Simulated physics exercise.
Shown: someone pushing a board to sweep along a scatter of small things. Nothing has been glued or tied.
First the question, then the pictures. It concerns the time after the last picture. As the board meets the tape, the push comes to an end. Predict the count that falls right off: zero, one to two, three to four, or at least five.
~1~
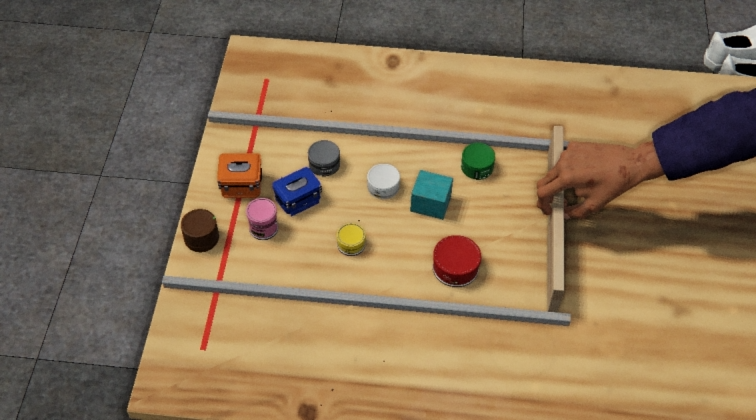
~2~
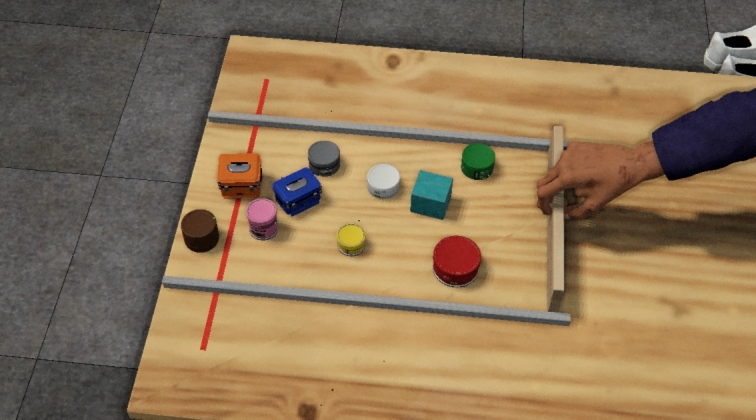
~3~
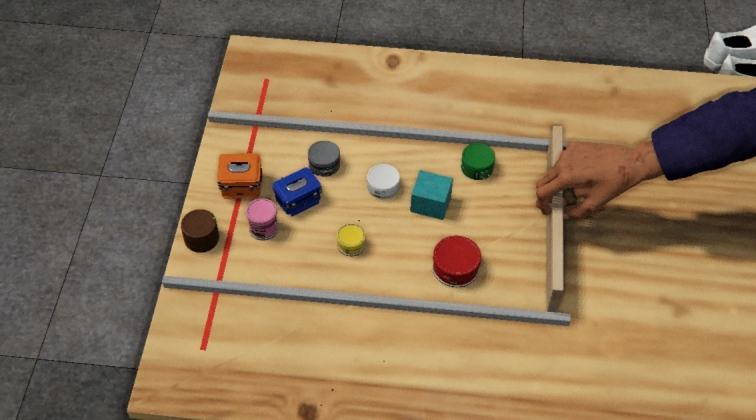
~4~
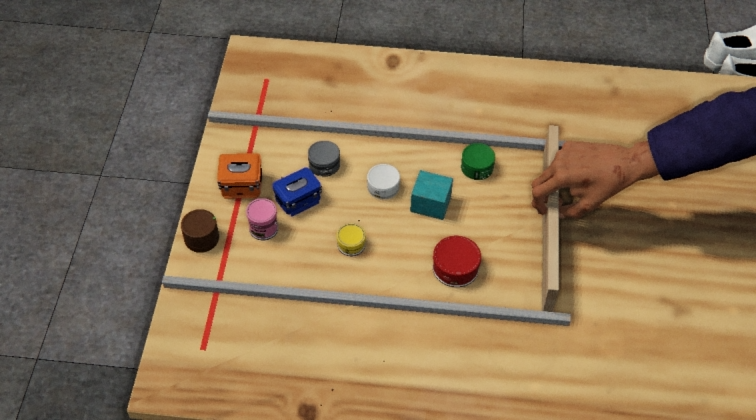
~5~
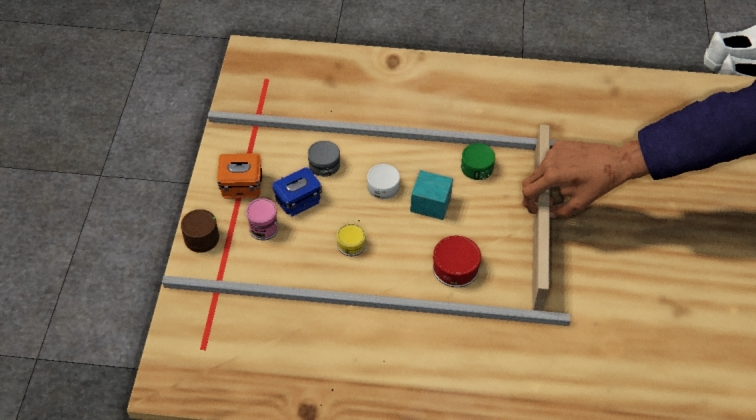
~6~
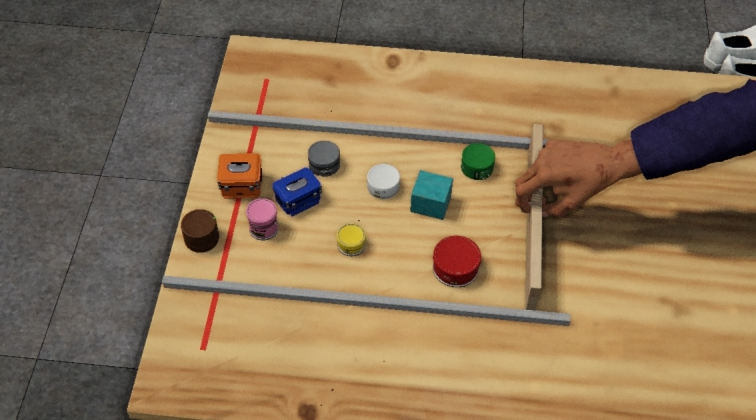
The count is one to two.
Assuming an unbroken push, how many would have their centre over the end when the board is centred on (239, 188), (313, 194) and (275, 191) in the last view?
Place by place, 2, 0 and 0.
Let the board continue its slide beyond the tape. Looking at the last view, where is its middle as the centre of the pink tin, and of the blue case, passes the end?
Roughly (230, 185); roughly (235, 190).
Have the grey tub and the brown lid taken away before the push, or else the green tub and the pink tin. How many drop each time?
The count is 1 in one try and 2 in the other, in that order.
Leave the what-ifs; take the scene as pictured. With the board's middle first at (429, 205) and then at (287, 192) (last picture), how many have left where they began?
The first count is 4, and then it's 9.
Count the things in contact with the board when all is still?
The number is 4.
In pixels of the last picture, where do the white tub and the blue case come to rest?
You'll see the white tub at (209, 156), with the blue case at (190, 183).
Soon after, none off yet; brown lid at rest near (200, 231); orange case at rest near (240, 176); pink tin at rest near (263, 219).
At rest, the number that fall off is one or two; fallen, orange case and brown lid.
